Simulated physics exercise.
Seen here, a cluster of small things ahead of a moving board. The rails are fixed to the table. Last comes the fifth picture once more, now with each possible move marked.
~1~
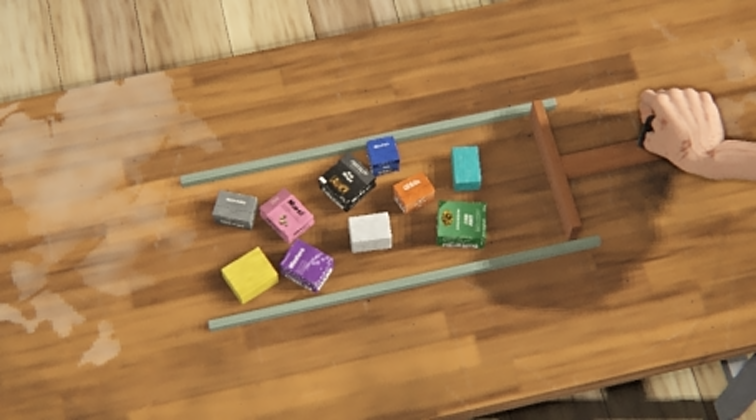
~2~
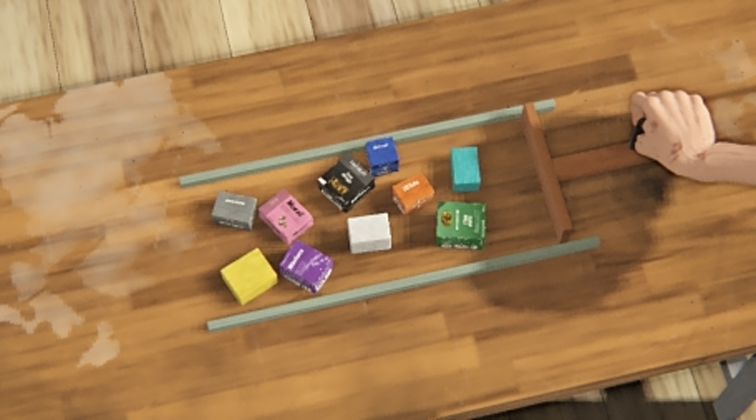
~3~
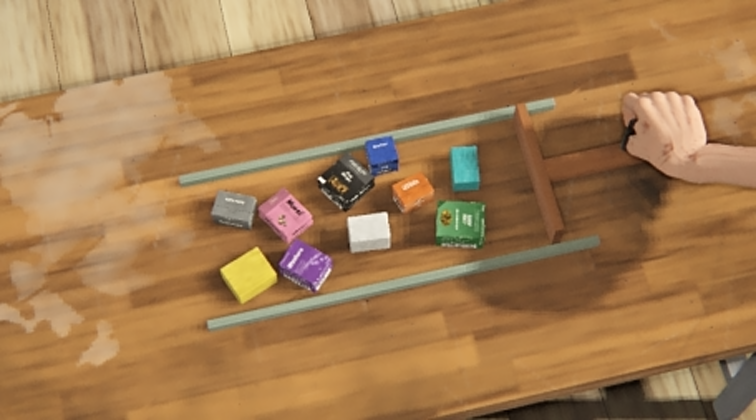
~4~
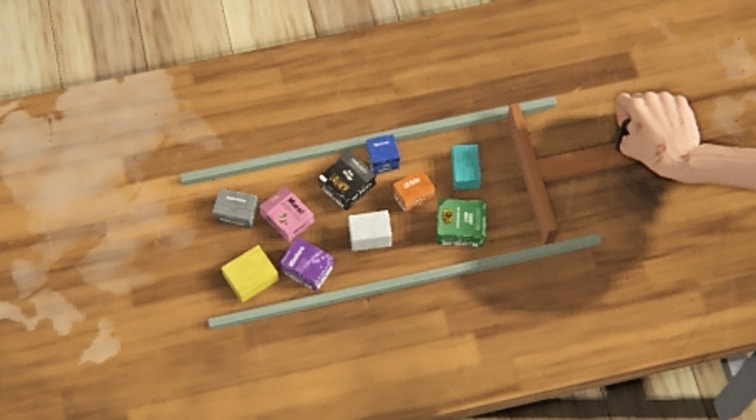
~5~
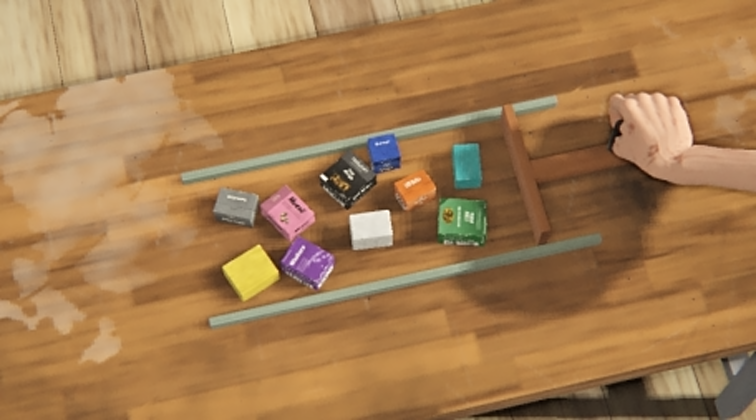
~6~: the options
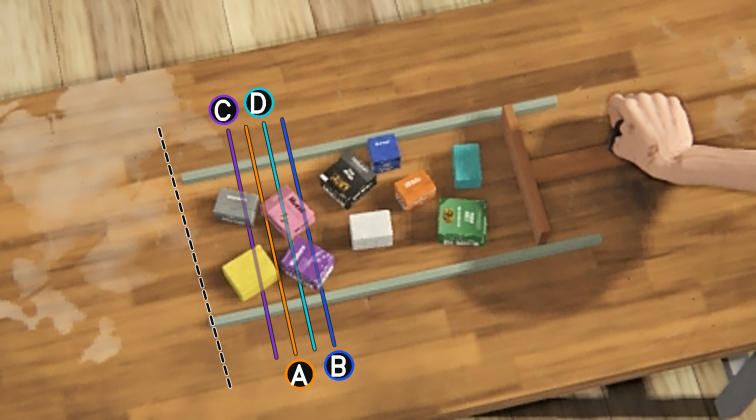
On a wooden tabletop, a hand slides a wooden board slowly left between two rails toward scattered colourful small boxes.
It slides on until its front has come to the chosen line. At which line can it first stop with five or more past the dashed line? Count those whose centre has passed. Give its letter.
C.
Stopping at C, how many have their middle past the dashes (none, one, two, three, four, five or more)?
In all, five or more.
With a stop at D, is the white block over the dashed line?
By then, no.
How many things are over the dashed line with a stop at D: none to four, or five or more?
In all, two.
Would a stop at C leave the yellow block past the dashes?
Yes.
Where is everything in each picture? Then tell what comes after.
The first frame shows white block (370, 233); green box (461, 225); yellow block (250, 276).
The second frame shows board (548, 164); orange box (413, 194).
The third frame shows board (540, 165); black box (347, 182).
The fourth frame shows board (533, 165); purple box (307, 264).
The fifth frame shows board (526, 166); blue packet (384, 154); white block (371, 230); green box (462, 222).
On the copy, A at (270, 236); B at (307, 228); C at (252, 240); D at (288, 232); the dashed line at (193, 253).
On C. First, board (429, 187); yellow block (251, 274); grey box (236, 208); none across.
Then, board (330, 208); yellow block (189, 291); grey box (200, 204); one across.
Finally, board (253, 225); yellow block (116, 320); purple box (159, 306); five across.
By contrast, A gets only four across; B gets only one across; D gets only two across.
